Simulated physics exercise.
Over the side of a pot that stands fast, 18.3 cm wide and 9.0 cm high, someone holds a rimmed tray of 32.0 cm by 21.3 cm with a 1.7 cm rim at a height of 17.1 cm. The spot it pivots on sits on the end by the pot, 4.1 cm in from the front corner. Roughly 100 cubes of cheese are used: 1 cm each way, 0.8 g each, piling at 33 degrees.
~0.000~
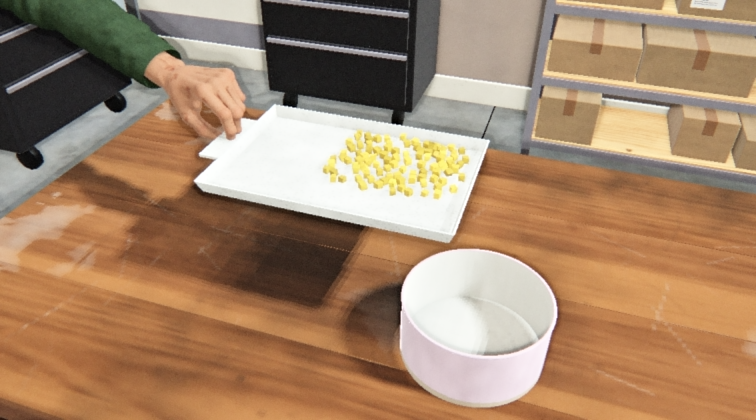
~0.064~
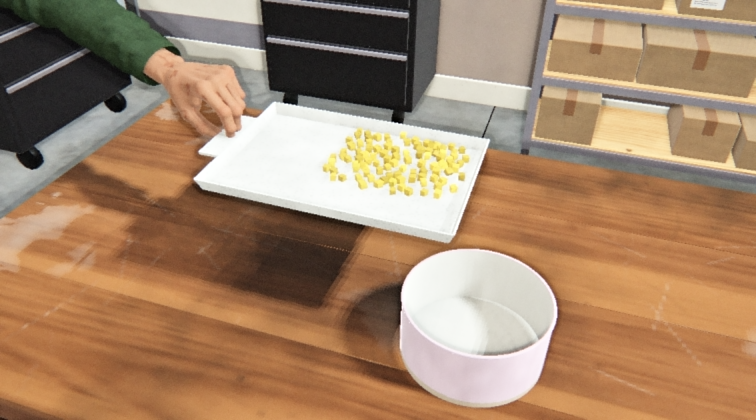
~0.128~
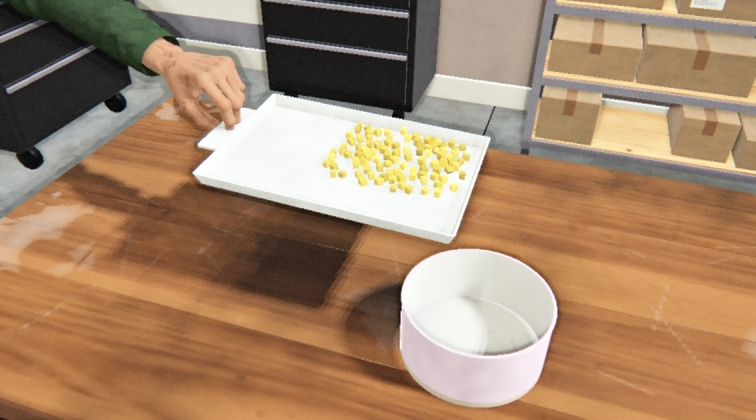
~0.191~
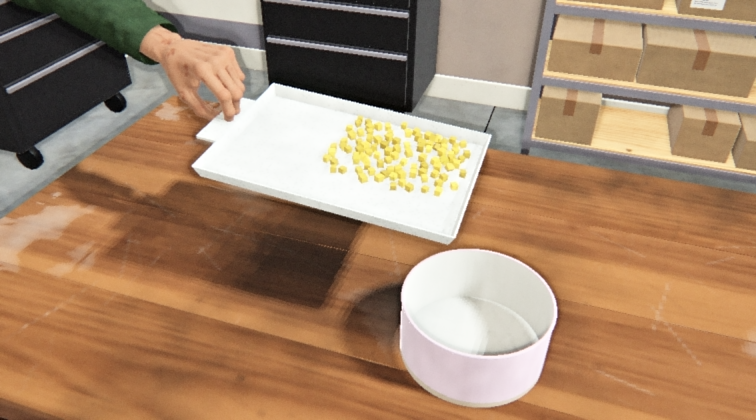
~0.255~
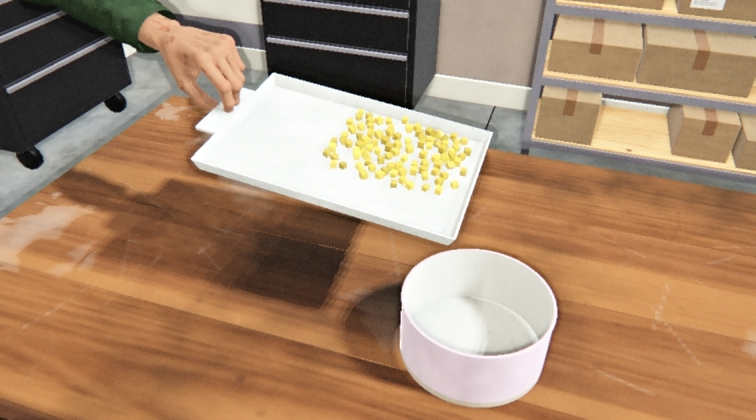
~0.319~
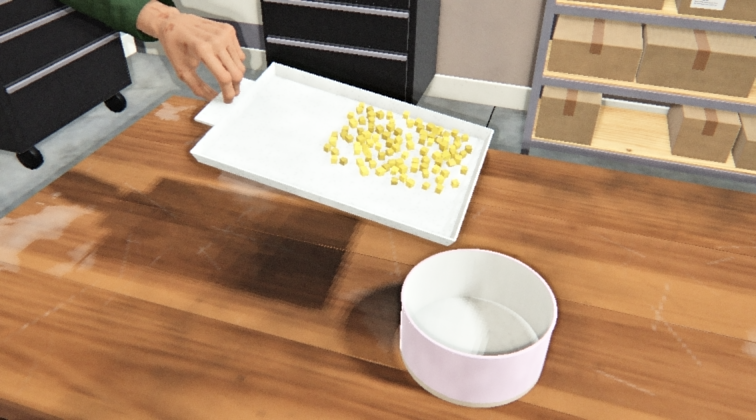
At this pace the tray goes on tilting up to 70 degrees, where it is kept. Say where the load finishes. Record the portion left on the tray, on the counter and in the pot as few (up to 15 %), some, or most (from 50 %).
Result. Tray: Most; counter: Few; pot: Some.
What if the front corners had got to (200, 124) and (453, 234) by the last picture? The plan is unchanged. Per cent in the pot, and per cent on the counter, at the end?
Pot 15, counter 5.
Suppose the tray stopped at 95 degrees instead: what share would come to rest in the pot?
The pot would get around 100 per cent.
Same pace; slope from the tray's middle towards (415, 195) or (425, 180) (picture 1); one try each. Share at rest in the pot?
I'd put it at about 15 per cent for the first tilt and about 5 per cent for the second.
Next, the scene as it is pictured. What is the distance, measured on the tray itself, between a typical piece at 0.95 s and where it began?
4 cm.
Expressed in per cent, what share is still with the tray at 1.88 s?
Of the load, some 70 percent.
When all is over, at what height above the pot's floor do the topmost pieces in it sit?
I'd say near 1.0 centimetres.
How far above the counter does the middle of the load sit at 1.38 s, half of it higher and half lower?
Roughly 20 centimetres.
Then, at 0.95 s, tilt 39 degrees; the tray holds 100 %, the pot 0 %.
After 1.38 s, tilt 57 degrees; the tray holds 80 %, the pot 15 %.
After 1.88 s, tilt 70 degrees; the tray holds 70 %, the pot 30 %.
By 3.1 s all is still; tray 65 %, counter 0 %, pot 35 %.
